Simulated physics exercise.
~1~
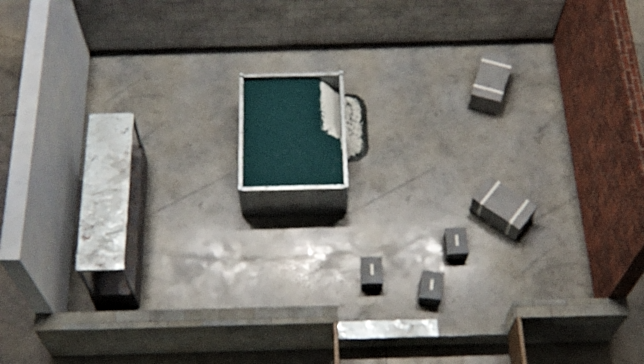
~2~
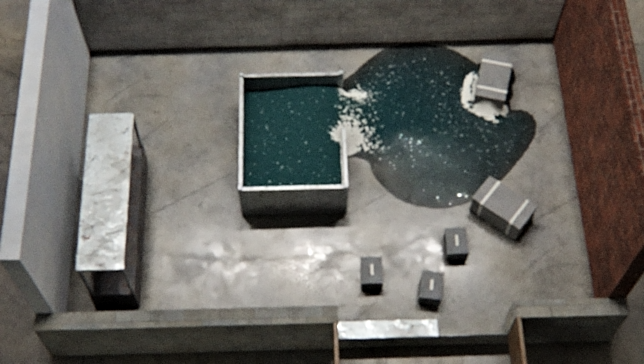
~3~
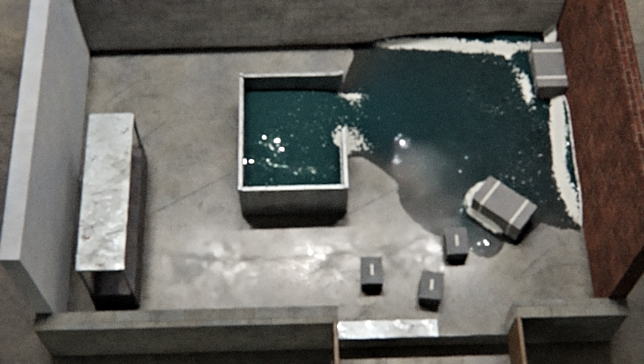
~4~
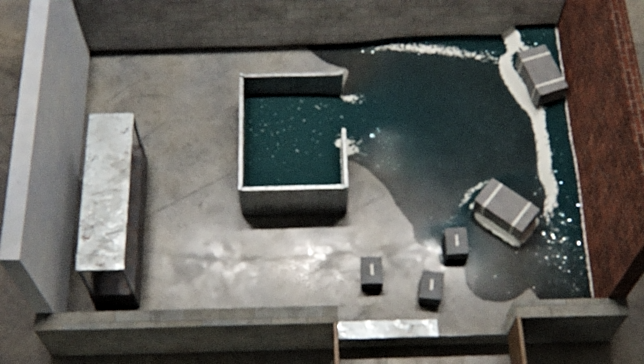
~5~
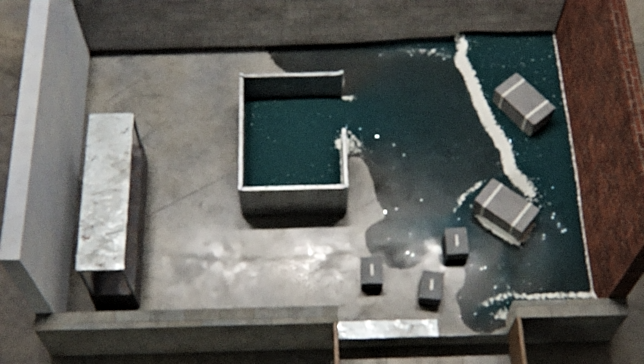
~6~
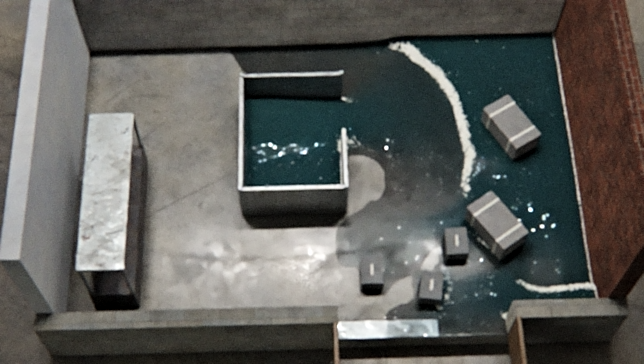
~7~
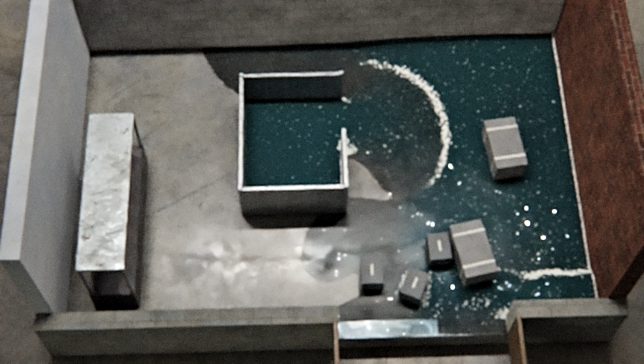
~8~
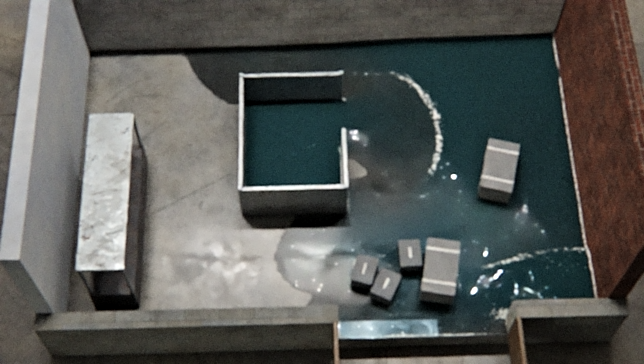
Tank spilling dark green water through its broken right side, flooding the floor and carrying trunks and small boxes down and left.
